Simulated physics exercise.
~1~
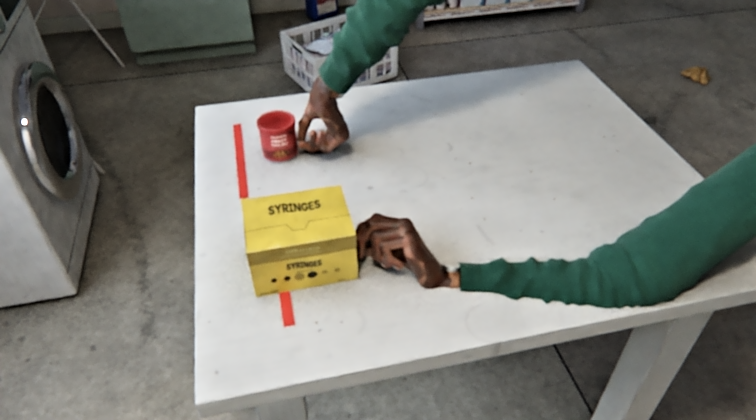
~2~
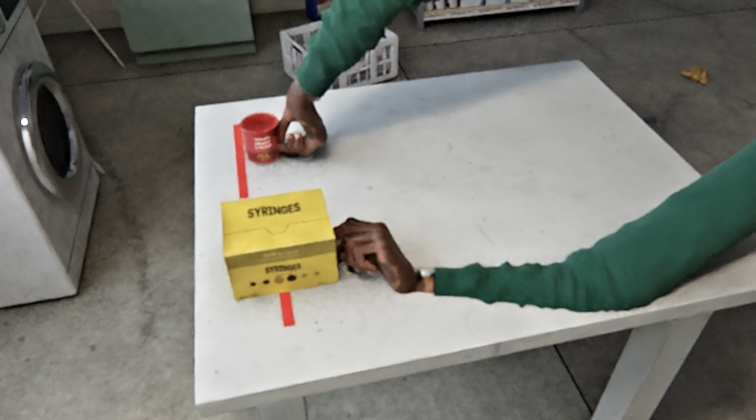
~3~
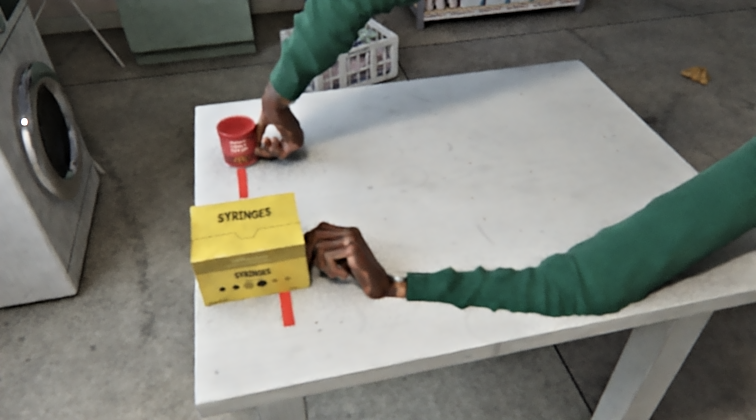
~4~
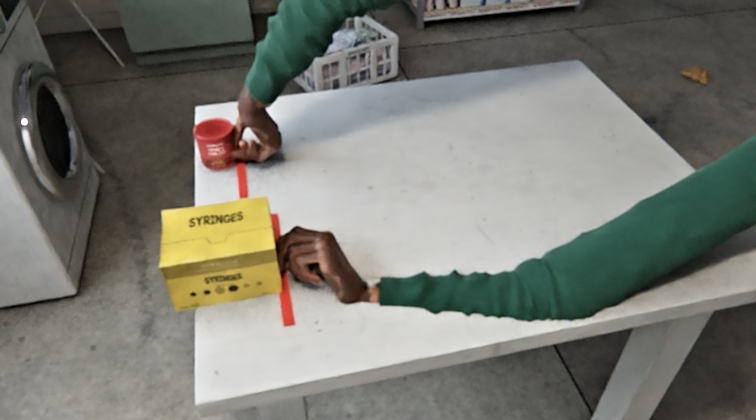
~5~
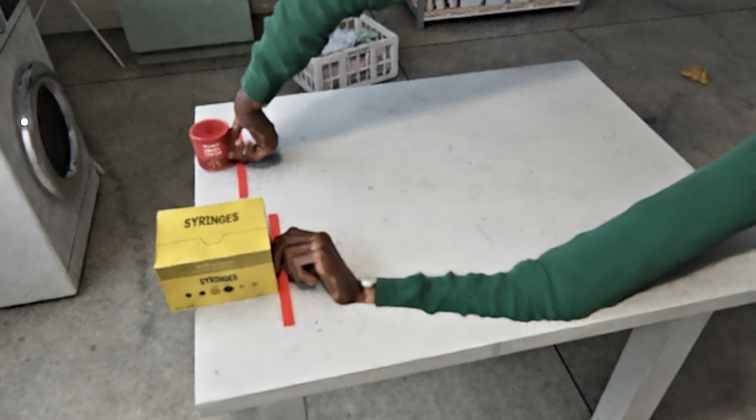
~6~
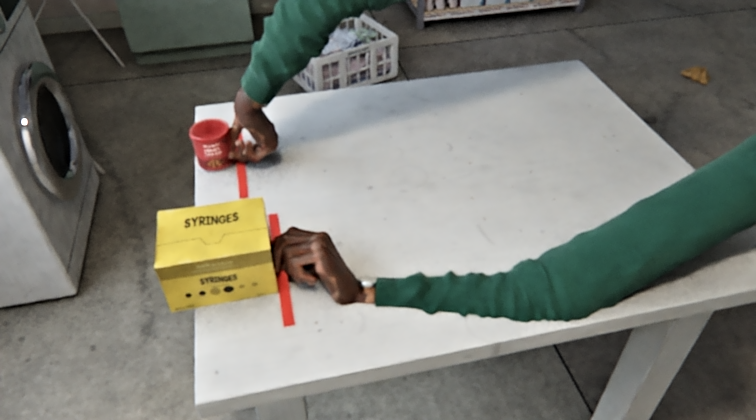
A person in green sleeves used both hands to push a yellow syringes box and a small red tin leftward across a white table, past red tape strips, then stopped near the left edge, with both still on the table.
